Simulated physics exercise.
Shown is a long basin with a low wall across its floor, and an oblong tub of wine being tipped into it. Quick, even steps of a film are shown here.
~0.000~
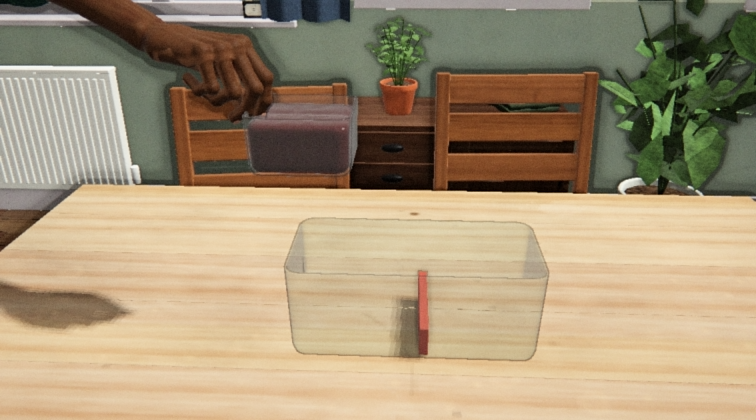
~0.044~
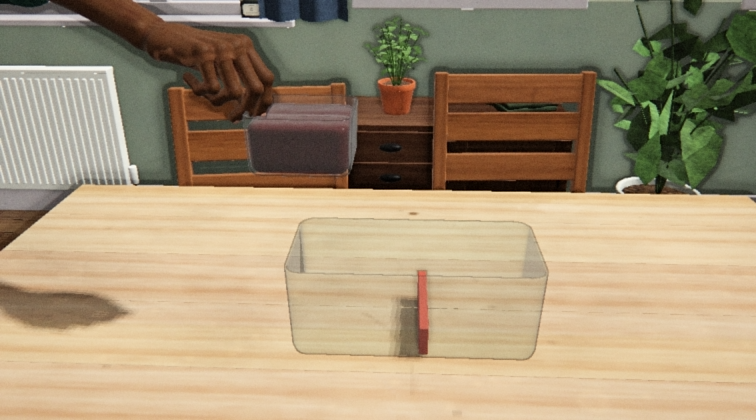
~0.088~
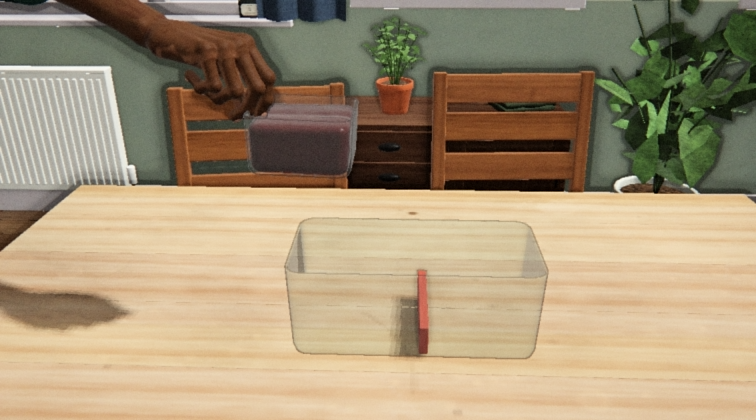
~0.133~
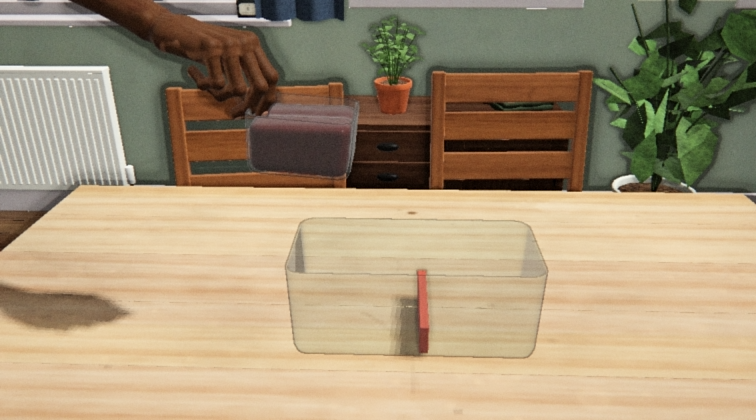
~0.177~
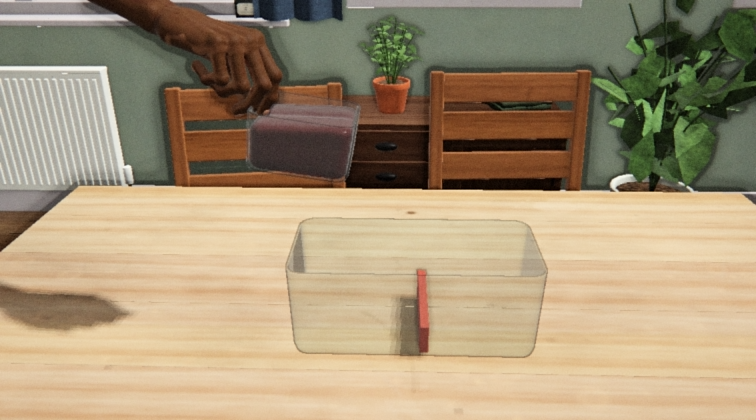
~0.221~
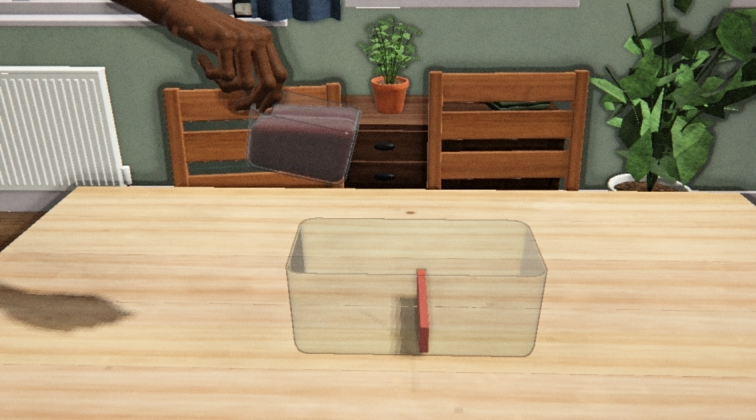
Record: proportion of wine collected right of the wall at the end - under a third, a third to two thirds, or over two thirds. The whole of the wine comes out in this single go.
Proportion recorded: A third to two thirds.
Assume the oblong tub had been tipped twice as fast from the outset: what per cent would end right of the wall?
Close to 20 per cent.
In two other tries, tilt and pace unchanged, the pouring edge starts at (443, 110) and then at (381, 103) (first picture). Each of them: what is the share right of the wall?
About 90 per cent, then about 70 per cent.
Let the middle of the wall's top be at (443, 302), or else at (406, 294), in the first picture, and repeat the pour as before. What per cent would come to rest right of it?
Around 5 percent in try one and around 65 percent in try two.
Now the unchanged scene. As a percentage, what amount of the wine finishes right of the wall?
Close to 45 in a hundred.
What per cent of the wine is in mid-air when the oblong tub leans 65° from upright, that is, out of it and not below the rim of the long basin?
Airborne fraction: Approx. 35 %.
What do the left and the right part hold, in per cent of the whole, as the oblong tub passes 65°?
About 10 per cent left, 0 per cent right.
A moment on, the oblong tub is tipped part way and 54 per cent is still to pour, 10 is left of the wall and 1 right of it.
Next, the oblong tub is tipped on its side and 14 per cent is still to pour, 32 is left of the wall and 44 right of it.
Then the oblong tub is tipped on its side and 3 per cent is still to pour, 49 is left of the wall and 44 right of it.
Later the oblong tub is tipped on its side and 1 per cent is still to pour, 53 is left of the wall and 44 right of it.
At rest 55 per cent lies left of the wall, 44 right of it and 1 outside.
